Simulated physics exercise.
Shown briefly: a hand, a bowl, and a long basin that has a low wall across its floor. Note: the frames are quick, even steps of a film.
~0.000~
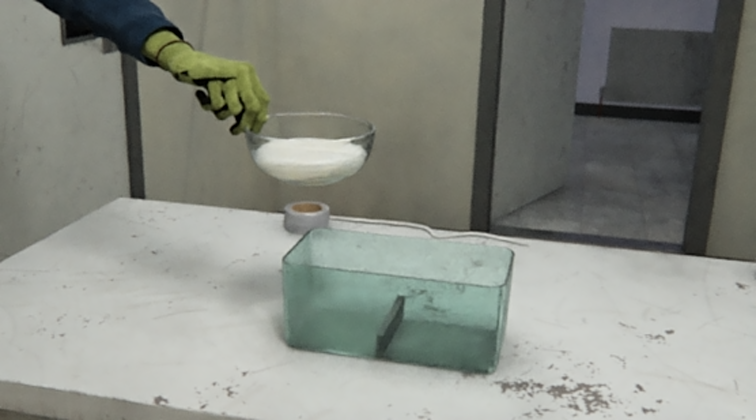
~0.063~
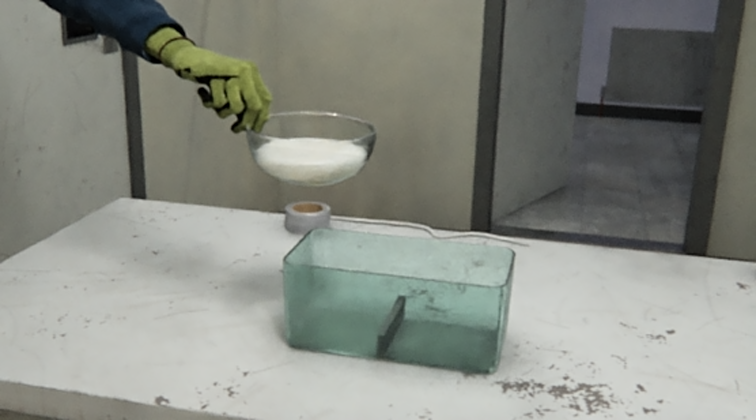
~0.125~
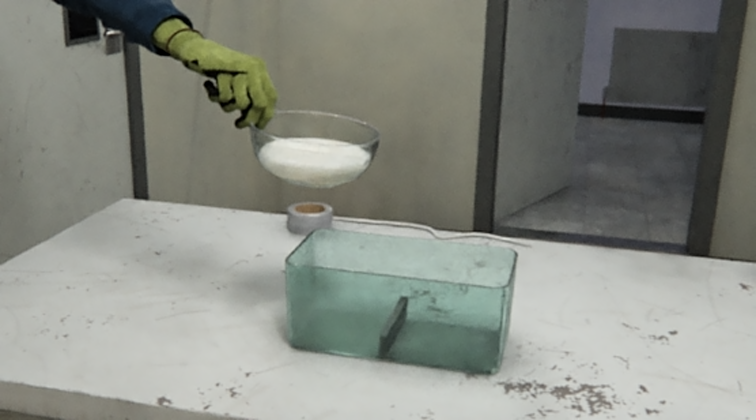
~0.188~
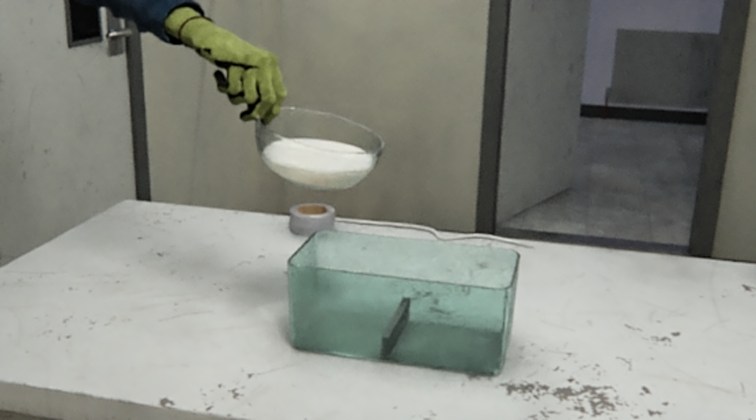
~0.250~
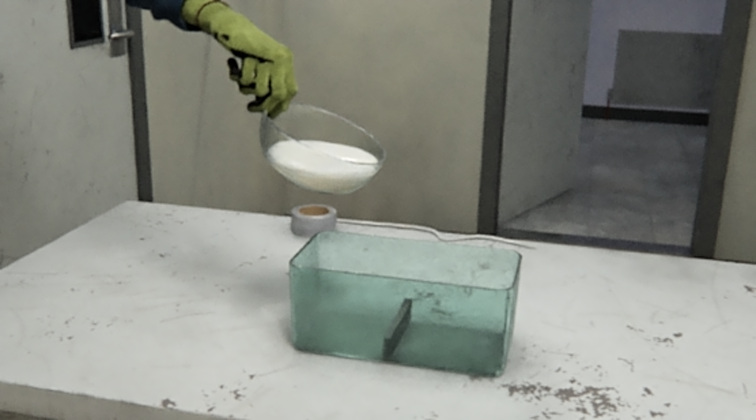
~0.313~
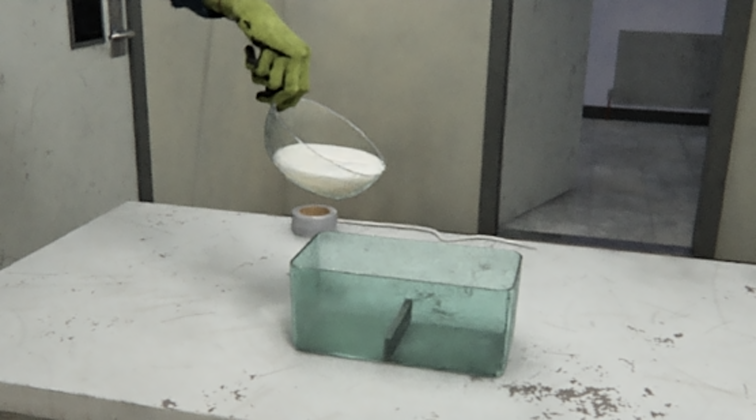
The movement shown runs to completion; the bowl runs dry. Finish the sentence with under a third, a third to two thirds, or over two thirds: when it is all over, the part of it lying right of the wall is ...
... a third to two thirds.
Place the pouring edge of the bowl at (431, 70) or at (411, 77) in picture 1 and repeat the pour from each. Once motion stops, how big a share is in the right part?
First place gives some 85 %, second place some 85 %.
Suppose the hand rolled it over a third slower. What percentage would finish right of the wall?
Something like 60 percent.
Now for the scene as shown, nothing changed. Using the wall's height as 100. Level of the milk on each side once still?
The left side sits at 30 per cent and the right side at 40.
A moment on, the bowl is tipped on its side and 24 per cent is still to pour, 7 is left of the wall and 36 right of it.
Next, the bowl is tipped on its side and 3 per cent is still to pour, 35 is left of the wall and 56 right of it.
Then the bowl is tipped on its side and 0 per cent is still to pour, 43 is left of the wall and 56 right of it.
Later the bowl is tipped on its side and 0 per cent is still to pour, 43 is left of the wall and 56 right of it.
Finally, 43 per cent lies left of the wall, 56 right of it and 0 outside.
